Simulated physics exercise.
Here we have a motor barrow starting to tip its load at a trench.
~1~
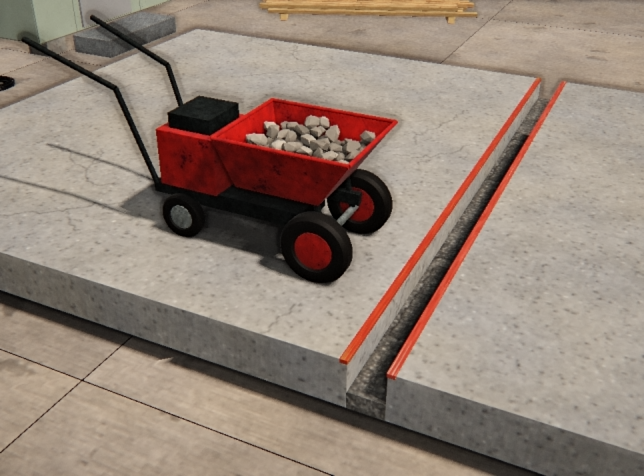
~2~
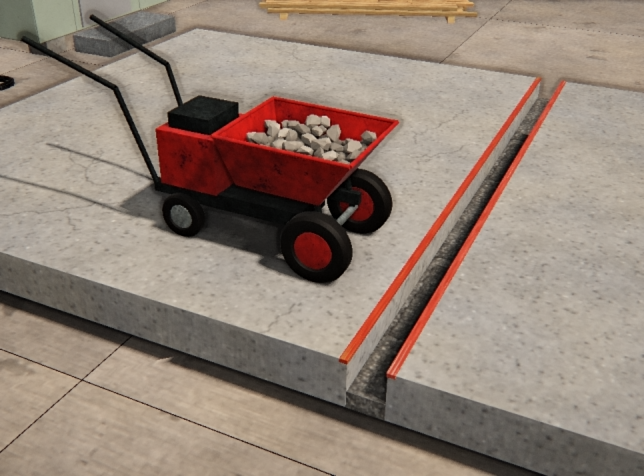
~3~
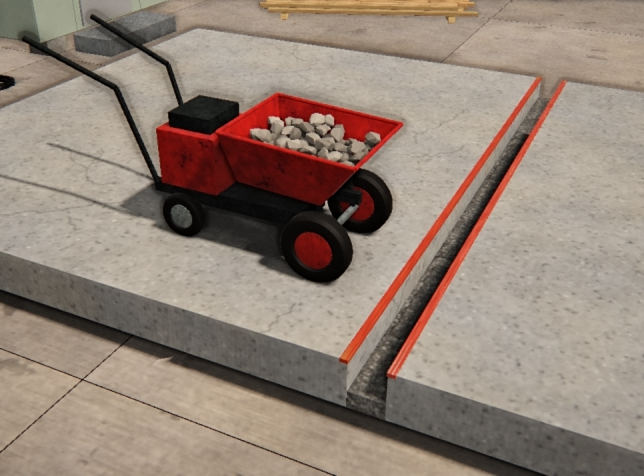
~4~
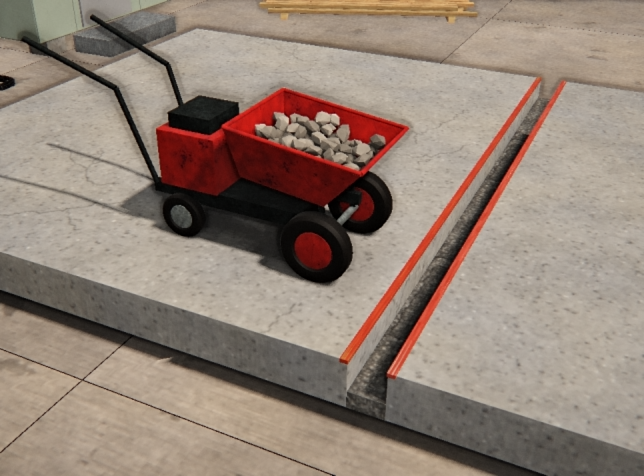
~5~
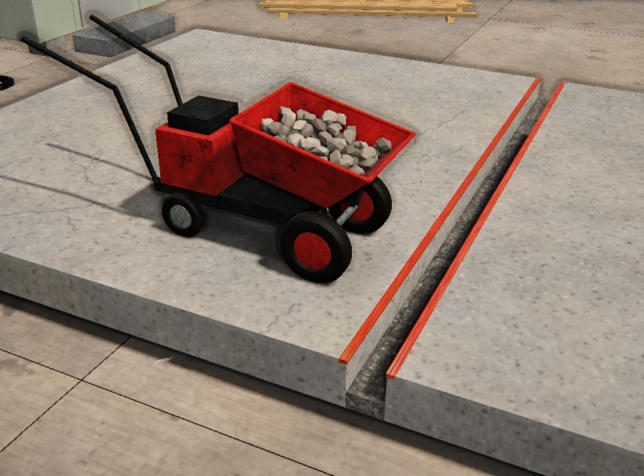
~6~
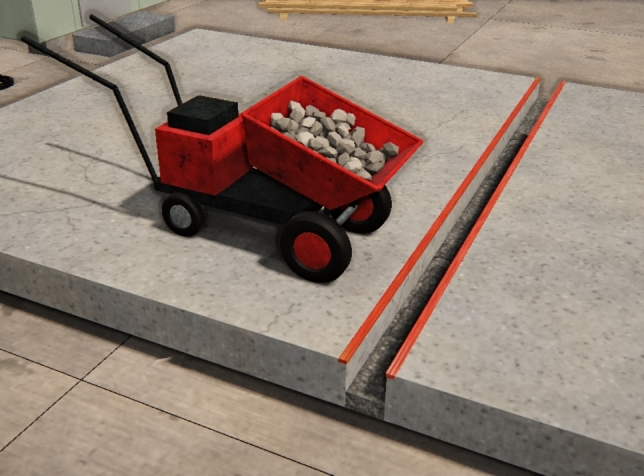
The clip opens on a red motor barrow with black handles, its skip level and loaded with broken stones, standing on a concrete slab left of a narrow, red-edged trench. The skip then tilts gradually forward toward the right, its rear rising while the wheels stay still and the stones remain inside.
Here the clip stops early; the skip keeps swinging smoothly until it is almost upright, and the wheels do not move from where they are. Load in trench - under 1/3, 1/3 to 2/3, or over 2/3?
Under 1/3.
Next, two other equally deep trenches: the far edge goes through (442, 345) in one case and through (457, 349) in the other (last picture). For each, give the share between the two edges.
80 %, give or take, and then 100 %.
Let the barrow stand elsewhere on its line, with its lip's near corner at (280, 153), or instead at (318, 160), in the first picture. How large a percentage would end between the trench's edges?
Some 40 in a hundred, then some 70 in a hundred.
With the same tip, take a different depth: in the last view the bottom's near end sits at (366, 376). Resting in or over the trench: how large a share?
10 per cent, roughly.
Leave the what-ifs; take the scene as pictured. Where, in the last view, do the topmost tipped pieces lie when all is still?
The peak ends up near (461, 273).
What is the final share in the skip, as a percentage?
Roughly 25 percent.
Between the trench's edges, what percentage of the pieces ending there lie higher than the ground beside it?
Share: Around 10 %.
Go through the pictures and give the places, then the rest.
The first picture shows lip of the skip at (349, 167), level; top of the load at (309, 143), broken stones; first edge of the trench at (369, 323); far edge at (414, 336), the trench under half as wide as the skip, and about as deep as wide.
The second picture shows lip of the skip at (350, 167), level; top of the load at (310, 142).
The third picture shows lip of the skip at (355, 170), tipped barely; top of the load at (314, 141).
The fourth picture shows lip of the skip at (361, 174), tipped a little; top of the load at (300, 133).
The fifth picture shows lip of the skip at (369, 181), tipped a little; top of the load at (307, 131).
The sixth picture shows lip of the skip at (378, 189), tipped clearly; top of the load at (307, 124); first edge of the trench at (368, 323); far edge at (413, 336).
Soon, skip tipped steeply; all in the skip.
A while on, skip tipped right over; most in the skip; a stray few in or heaped over the trench; about a quarter beyond it.
Towards the end, skip tipped right over; about a third in the skip; a small part in or heaped over the trench; about half beyond it.
Finally, skip tipped right over; about a quarter in the skip; about a quarter in or heaped over the trench; about half beyond it.
